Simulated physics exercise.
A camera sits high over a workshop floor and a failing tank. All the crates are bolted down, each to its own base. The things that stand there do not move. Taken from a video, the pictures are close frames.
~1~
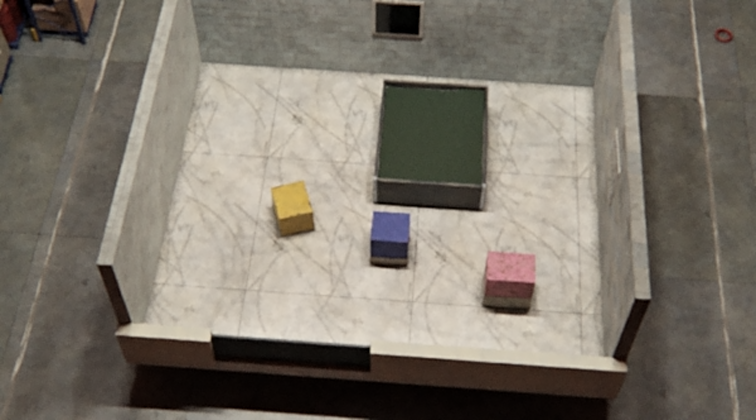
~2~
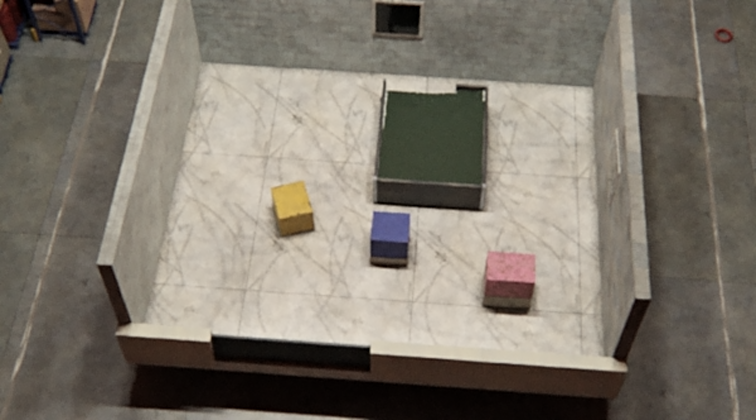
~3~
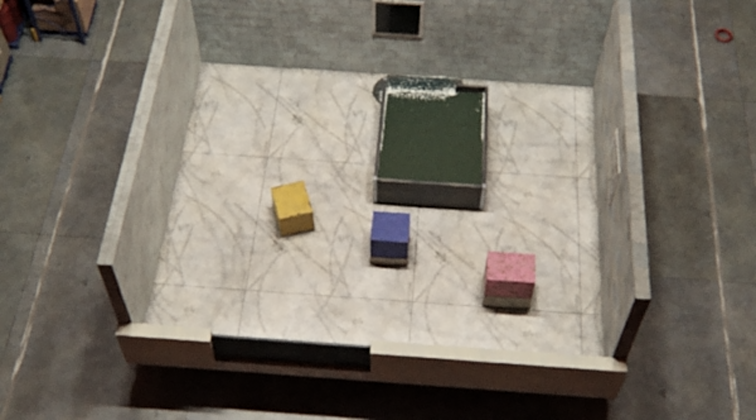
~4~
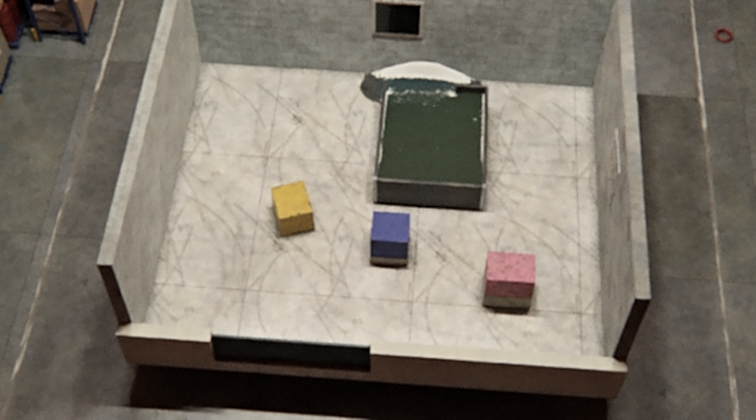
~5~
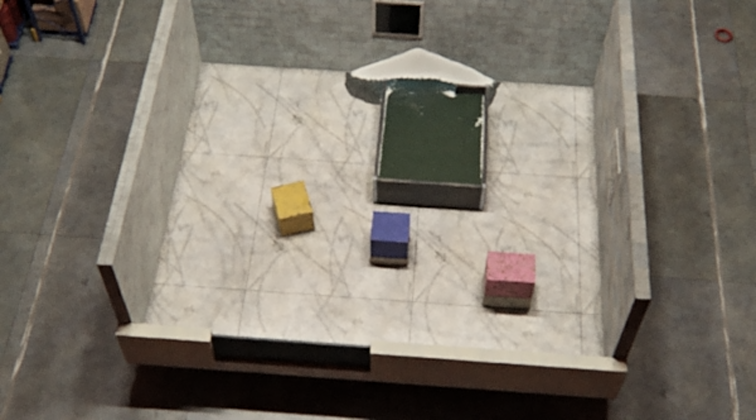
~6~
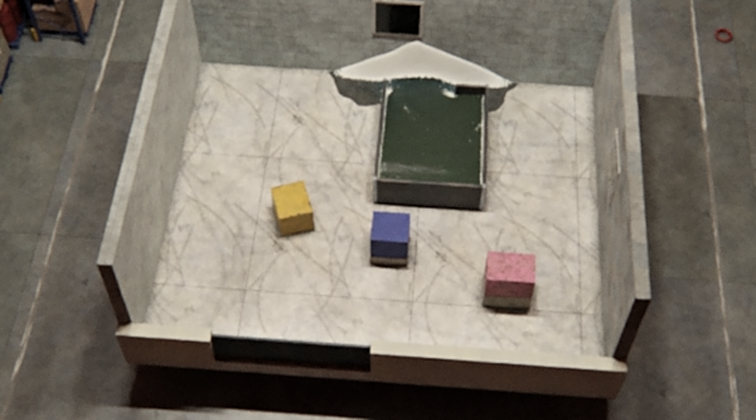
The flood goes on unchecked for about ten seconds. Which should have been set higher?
As I see it, yellow crate: Wet; blue crate: Dry; pink crate: Dry.
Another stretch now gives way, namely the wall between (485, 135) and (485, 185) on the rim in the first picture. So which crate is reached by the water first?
That is the pink-painted one.
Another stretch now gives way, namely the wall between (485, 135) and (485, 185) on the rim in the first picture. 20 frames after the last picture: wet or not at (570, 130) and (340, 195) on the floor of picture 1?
First spot swamped, second spot unflooded.
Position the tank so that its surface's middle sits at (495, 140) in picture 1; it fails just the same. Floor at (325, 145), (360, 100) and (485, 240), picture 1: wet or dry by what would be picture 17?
As listed: Wet, wet, clear.
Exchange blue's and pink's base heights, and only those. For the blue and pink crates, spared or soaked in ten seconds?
With the swap, blue avoids the flood while pink avoids the flood.
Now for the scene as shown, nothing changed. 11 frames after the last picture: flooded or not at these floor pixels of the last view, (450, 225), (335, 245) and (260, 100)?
Taking the three spots one by one, I'd call them clear, clear and drenched.
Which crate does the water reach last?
That one's the one in blue.
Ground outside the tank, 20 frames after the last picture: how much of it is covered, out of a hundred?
I'd say 45 per cent.
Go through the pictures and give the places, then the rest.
In the first picture, still water in the open tank at (433, 134).
In the second picture, the front is at a hidden place, out from the gap on the open tank's far side.
In the third picture, water pours out on the open tank's far side and has run to (455, 81).
In the fourth picture, the front is at (475, 82), out from the gap on the open tank's far side.
In the fifth picture, the front is at (496, 83), out from the gap on the open tank's far side.
In the sixth picture, the front is at (514, 84), out from the gap on the open tank's far side.
A moment on, water covers 15 % of the floor; the yellow crate not reached, the blue crate not reached, the pink crate not reached.
Next, water covers 30 % of the floor; the yellow crate not reached, the blue crate not reached, the pink crate not reached.
Then, water covers 45 % of the floor; the yellow crate water round its plinth, the blue crate not reached, the pink crate not reached.
Later, water covers 80 % of the floor; the yellow crate water round its plinth, the blue crate water round its plinth, the pink crate water round its plinth.
In the end, water covers 100 % of the floor; the yellow crate was topped, the blue crate stayed above the water, the pink crate stayed above the water.
